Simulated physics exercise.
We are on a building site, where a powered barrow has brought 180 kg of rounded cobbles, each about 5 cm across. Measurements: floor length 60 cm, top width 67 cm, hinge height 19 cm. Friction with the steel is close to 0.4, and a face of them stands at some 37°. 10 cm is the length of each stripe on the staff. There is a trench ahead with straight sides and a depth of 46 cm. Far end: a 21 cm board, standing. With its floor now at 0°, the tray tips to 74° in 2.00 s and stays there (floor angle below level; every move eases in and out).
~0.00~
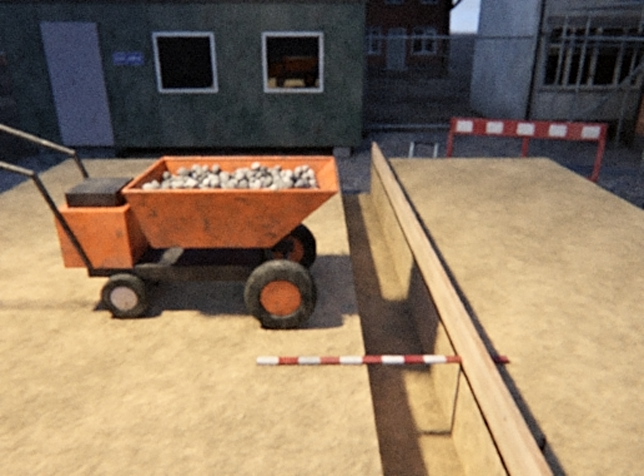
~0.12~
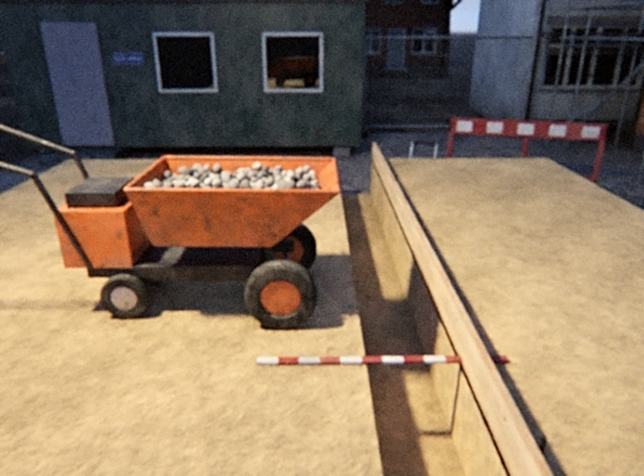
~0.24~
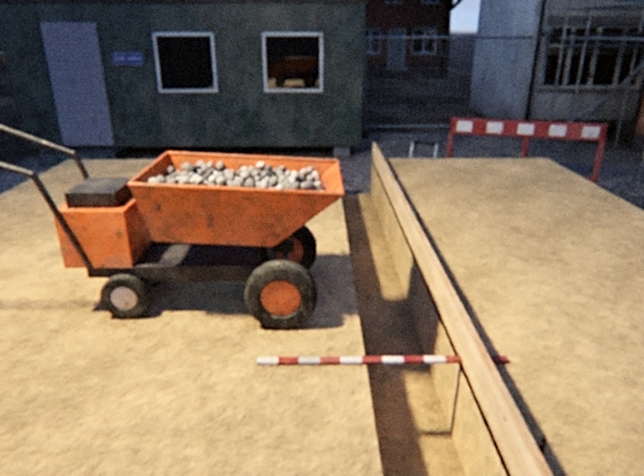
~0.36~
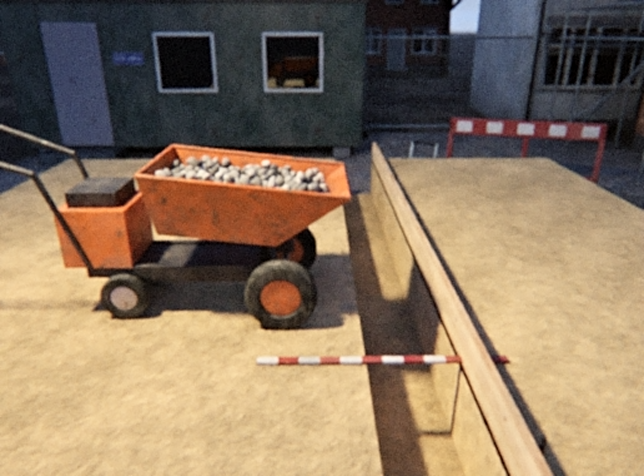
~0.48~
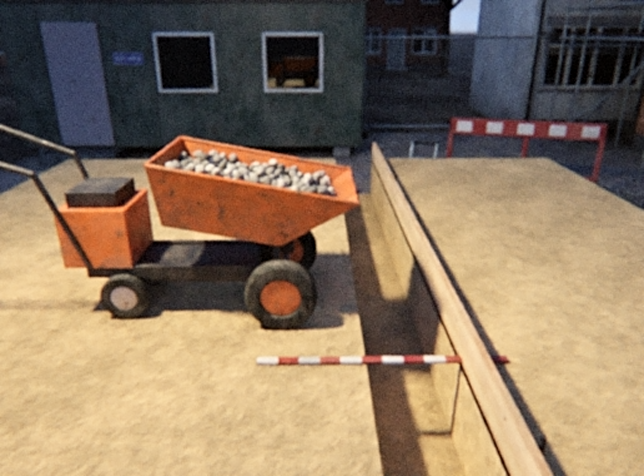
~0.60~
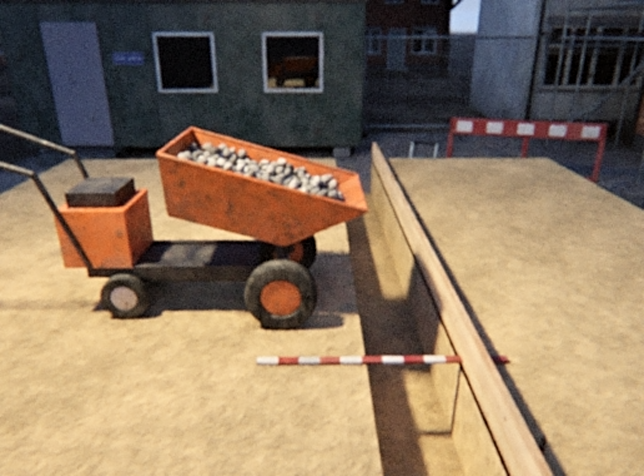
On a building site, an orange powered barrow loaded with rounded grey cobbles stands still beside a straight-sided trench. Its tray starts level, then slowly tilts, the rear rising off the chassis and the lip edging right toward the trench, until it slopes down to the right with the stones still inside.
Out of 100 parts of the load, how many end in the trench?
Some 100 out of 100.
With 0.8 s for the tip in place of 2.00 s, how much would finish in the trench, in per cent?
In that case some 95 per cent.
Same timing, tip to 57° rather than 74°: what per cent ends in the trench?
Roughly 95 percent.
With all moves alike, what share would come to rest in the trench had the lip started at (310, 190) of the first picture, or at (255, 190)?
That gives roughly 100 per cent and roughly 70 per cent.
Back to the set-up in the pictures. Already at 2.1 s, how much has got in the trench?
Something like 80 in a hundred.
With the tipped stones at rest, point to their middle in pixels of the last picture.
Somewhere around (398, 352) in the last picture.
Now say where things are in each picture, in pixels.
The first picture shows lip at (338, 191), floor tilted 0°, highest stones at (259, 173).
The second picture shows lip at (340, 192), floor tilted 1°, highest stones at (260, 173); the stones move at 0.1 m/s on average.
The third picture shows lip at (344, 194), floor tilted 3°, highest stones at (244, 172); the stones move at 0.2 m/s on average.
In the fourth picture, the tray is at 6°, its lip at (351, 198); the top of the load is at (210, 166); the stones move at 0.3 m/s on average.
The fifth picture shows lip at (359, 204), floor tilted 11°, highest stones at (196, 160); the stones move at 0.4 m/s on average.
In the sixth picture, the tray is at 16°, its lip at (368, 211); the top of the load is at (206, 152); the stones move at 0.4 m/s on average.
After 1.5 s the floor is at 62°; 96 % in the tray, 4 % in the trench; the foremost stones are at (422, 294).
After 2.1 s the floor is at 74°; 20 % in the tray, 80 % in the trench; the foremost stones are at (453, 322).
After 2.5 s the floor is at 74°; 2 % in the tray, 98 % in the trench; the foremost stones are at (462, 311).
After 4.4 s the floor is at 74°; 0 % in the tray, 100 % in the trench; the foremost stones are at (462, 318).
